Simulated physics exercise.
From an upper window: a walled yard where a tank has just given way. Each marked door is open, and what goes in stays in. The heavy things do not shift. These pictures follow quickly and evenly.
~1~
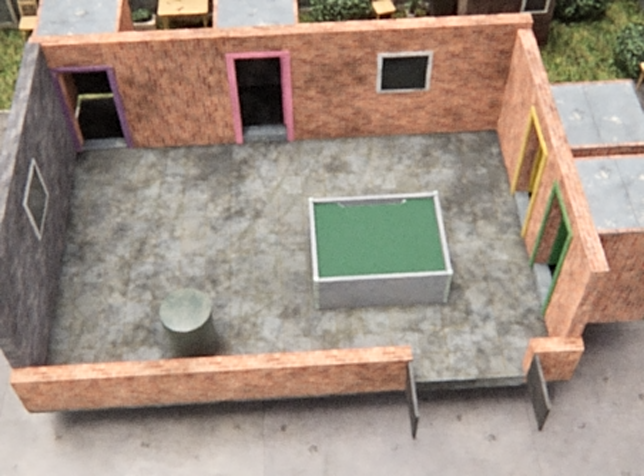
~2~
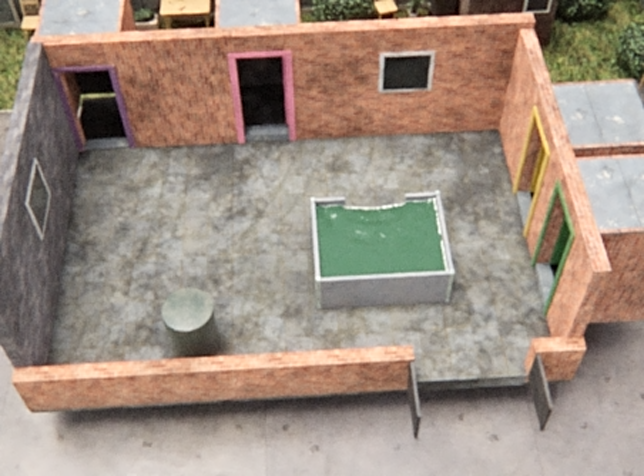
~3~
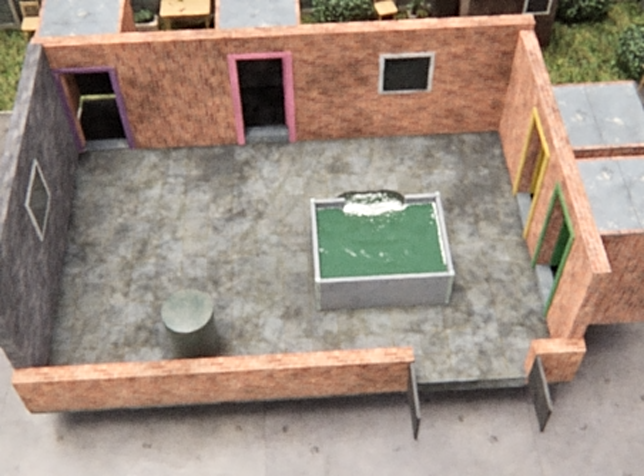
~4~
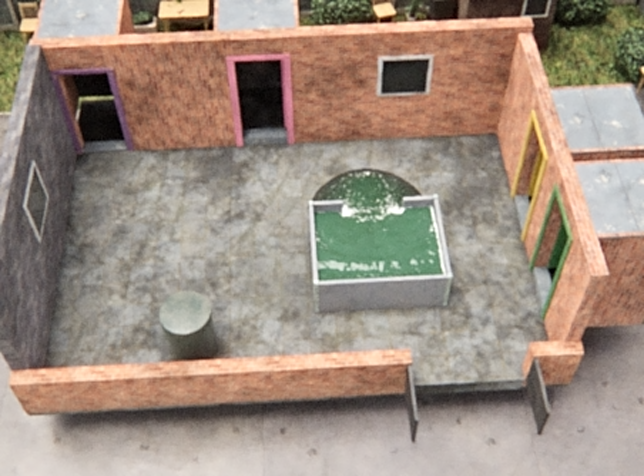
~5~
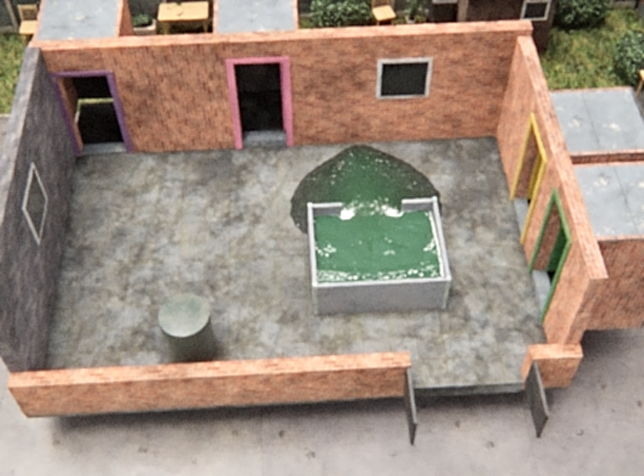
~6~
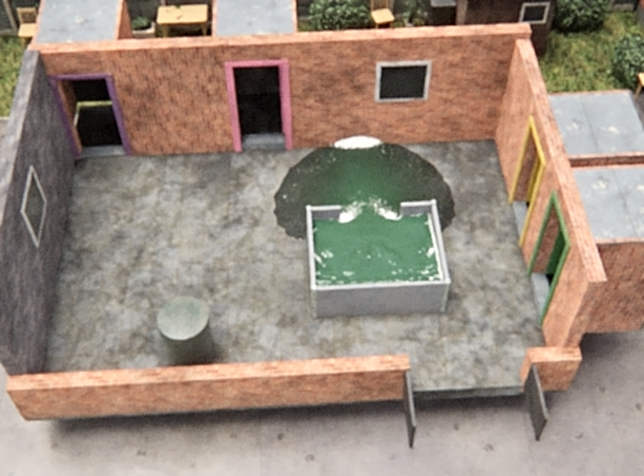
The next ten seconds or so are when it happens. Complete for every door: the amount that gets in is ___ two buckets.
Purple door: More than; yellow door: At most; green door: At most; pink door: At most.
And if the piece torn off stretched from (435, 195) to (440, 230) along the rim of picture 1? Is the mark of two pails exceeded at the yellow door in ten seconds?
At the yellow door, the flow beats the threshold.
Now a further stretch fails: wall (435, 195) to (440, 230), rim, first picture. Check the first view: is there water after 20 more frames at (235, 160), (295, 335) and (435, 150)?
So: Spared, then spared, then wetted.
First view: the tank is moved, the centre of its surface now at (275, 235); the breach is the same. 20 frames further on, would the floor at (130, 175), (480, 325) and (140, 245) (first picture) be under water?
One after the other: Reached, untouched, untouched.
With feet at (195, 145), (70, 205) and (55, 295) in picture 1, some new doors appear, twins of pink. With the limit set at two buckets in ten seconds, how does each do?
Stays below the line; stays below the line; stays below the line.
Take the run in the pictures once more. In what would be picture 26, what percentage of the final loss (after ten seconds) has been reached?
My reading is about 0 per cent.
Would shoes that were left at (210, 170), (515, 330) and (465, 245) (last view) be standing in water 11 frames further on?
First swamped, then spared, then spared.
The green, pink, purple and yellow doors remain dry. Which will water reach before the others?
I'd say it's the door marked pink.
A moment on, water covers 20 % of the floor; the purple door not reached, the yellow door not reached, the green door not reached, the pink door wet at the sill, nothing in.
Next, water covers 25 % of the floor; the purple door not reached, the yellow door wet at the sill, nothing in, the green door not reached, the pink door under two buckets in.
Then, water covers 55 % of the floor; the purple door under two buckets in, the yellow door wet at the sill, nothing in, the green door wet at the sill, nothing in, the pink door under two buckets in.
Later, water covers 75 % of the floor; the purple door over two buckets in, the yellow door wet at the sill, nothing in, the green door wet at the sill, nothing in, the pink door under two buckets in.
In the end, water covers 90 % of the floor; the purple door over two buckets in, the yellow door wet at the sill, nothing in, the green door wet at the sill, nothing in, the pink door under two buckets in.
